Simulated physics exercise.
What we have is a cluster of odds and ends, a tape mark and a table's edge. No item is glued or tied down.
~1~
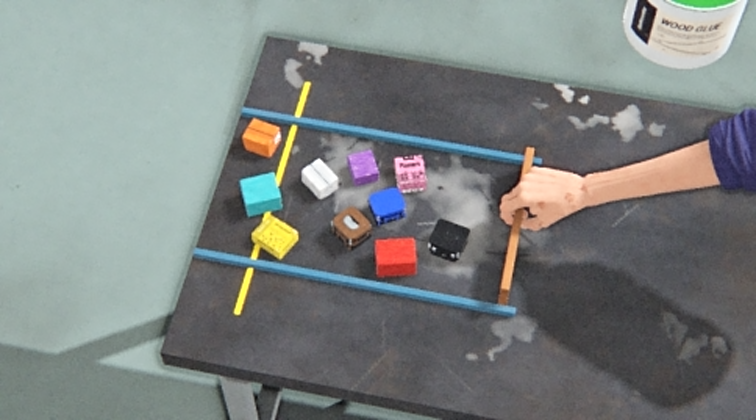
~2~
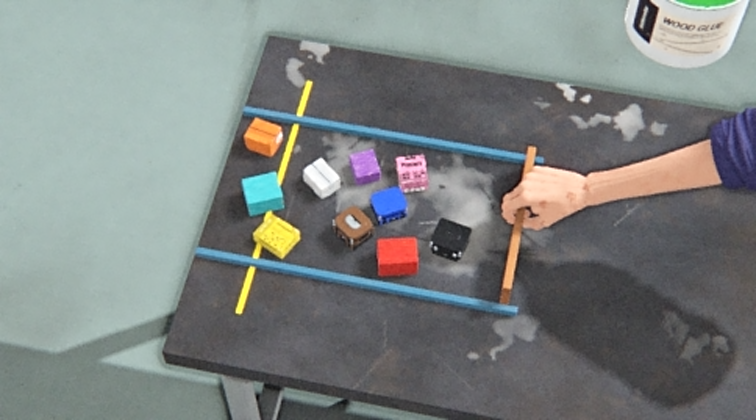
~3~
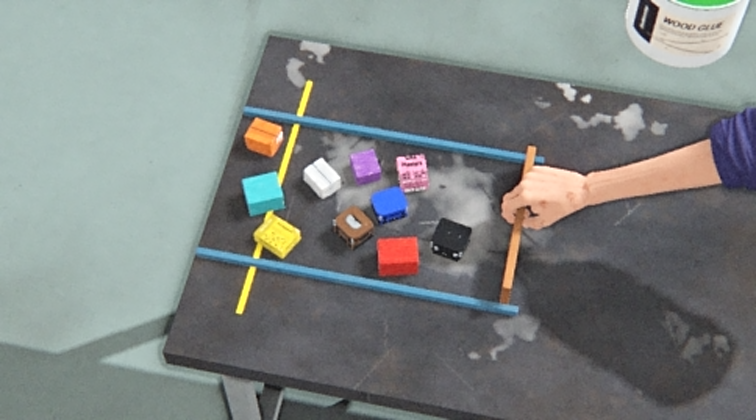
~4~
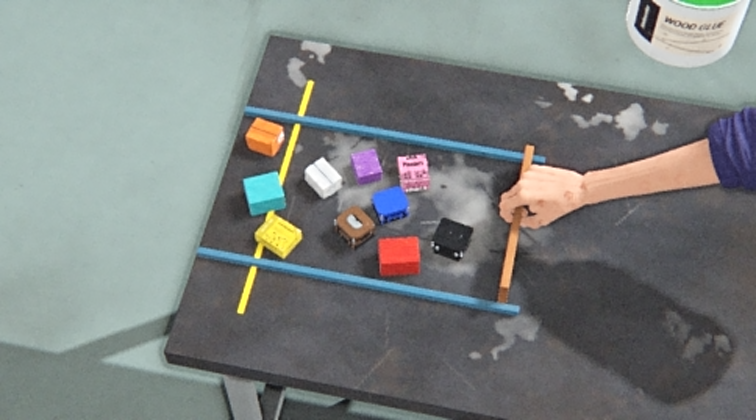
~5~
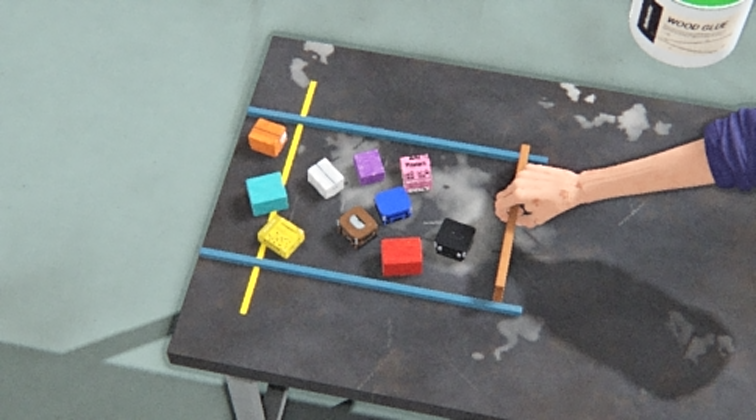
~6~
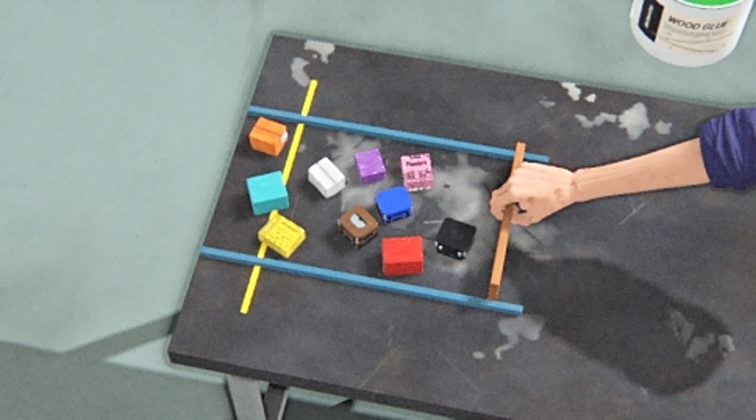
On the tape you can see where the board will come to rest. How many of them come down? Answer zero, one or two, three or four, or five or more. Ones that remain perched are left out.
One or two.
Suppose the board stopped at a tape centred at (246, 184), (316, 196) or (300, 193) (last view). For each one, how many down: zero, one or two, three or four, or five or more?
More than four; not one; zero.
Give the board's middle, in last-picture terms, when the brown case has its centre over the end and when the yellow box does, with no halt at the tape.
The middle is at (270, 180) when it's the brown case, and at (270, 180) when it's the yellow box.
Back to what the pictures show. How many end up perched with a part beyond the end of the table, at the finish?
Count: 4.
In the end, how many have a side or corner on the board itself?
All in all, 4.
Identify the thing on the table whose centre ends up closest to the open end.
The answer is the turquoise block.
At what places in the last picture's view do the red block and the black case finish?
In the last picture the red block sits at (250, 235) while the black case sits at (259, 202).
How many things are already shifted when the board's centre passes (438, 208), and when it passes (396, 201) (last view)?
Tally at point one: 2; at point two: 6.
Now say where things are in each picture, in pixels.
Orange box (262, 138); turquoise block (261, 195); yellow box (275, 237); board (517, 225); tape (274, 191), in the first frame.
Turquoise block (263, 194); blue case (389, 206), in the second frame.
Yellow box (277, 236); purple block (365, 167), in the third frame.
Orange box (265, 137); black case (452, 240), in the fourth frame.
Turquoise block (267, 194); board (512, 222), in the fifth frame.
Orange box (268, 137); turquoise block (268, 193); yellow box (282, 235); board (507, 221); tape (281, 190), in the sixth frame.
Early on, none off yet; orange box at rest near (268, 137); turquoise block at rest near (268, 193); yellow box at rest near (282, 235).
A while later, none off yet; orange box moving near (261, 136); turquoise block travelled about its own width near (245, 187); yellow box travelled about its own width near (251, 242).
Finally, the number that fall off is one or two; lost, orange box.
